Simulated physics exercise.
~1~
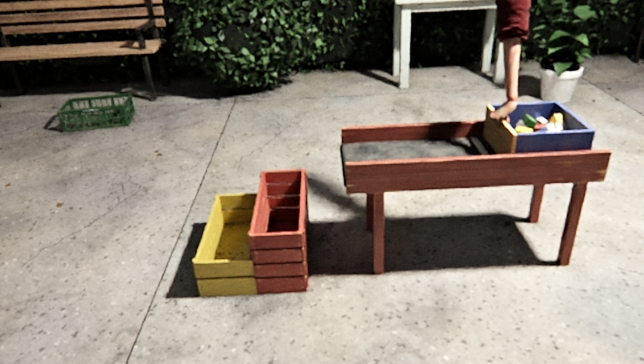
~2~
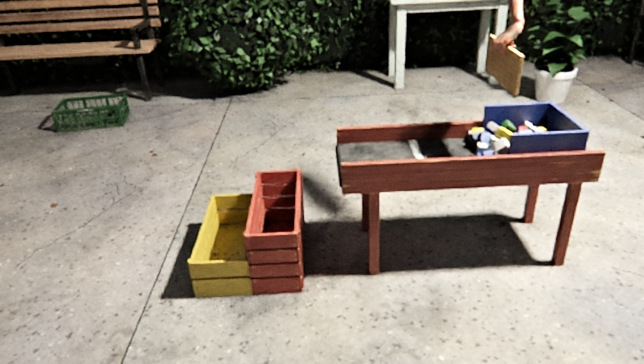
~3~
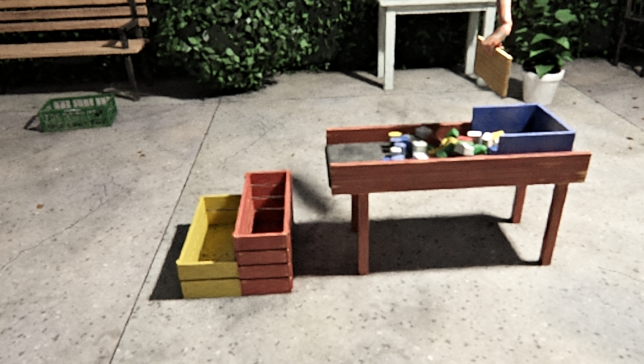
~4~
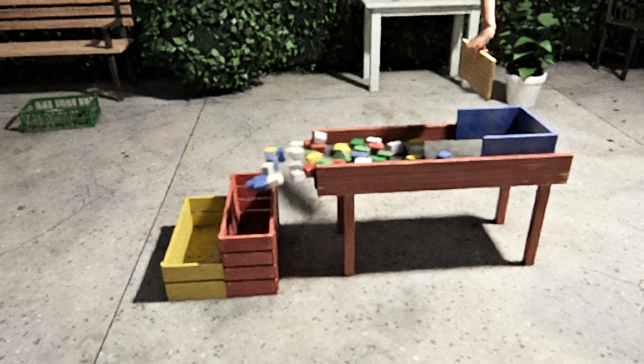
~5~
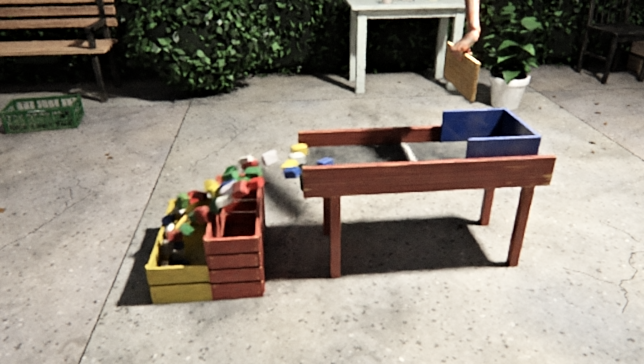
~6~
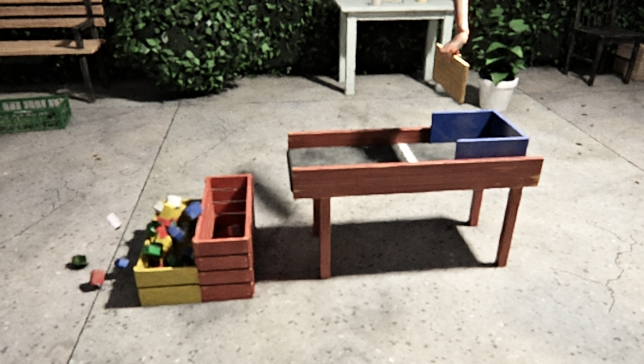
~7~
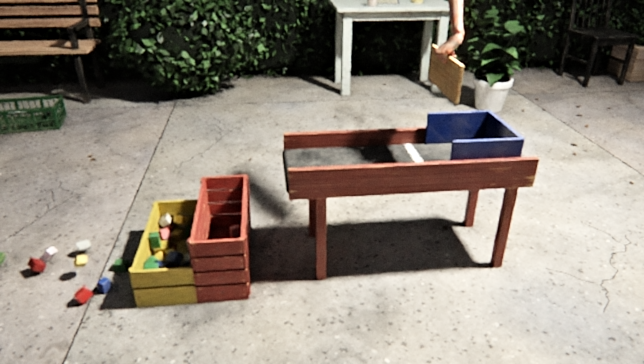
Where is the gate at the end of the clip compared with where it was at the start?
At the start the gate stands at the left side of the blue pen, holding back the bricks. By the end it is clear of the pen, held up by a hand above the belt table.
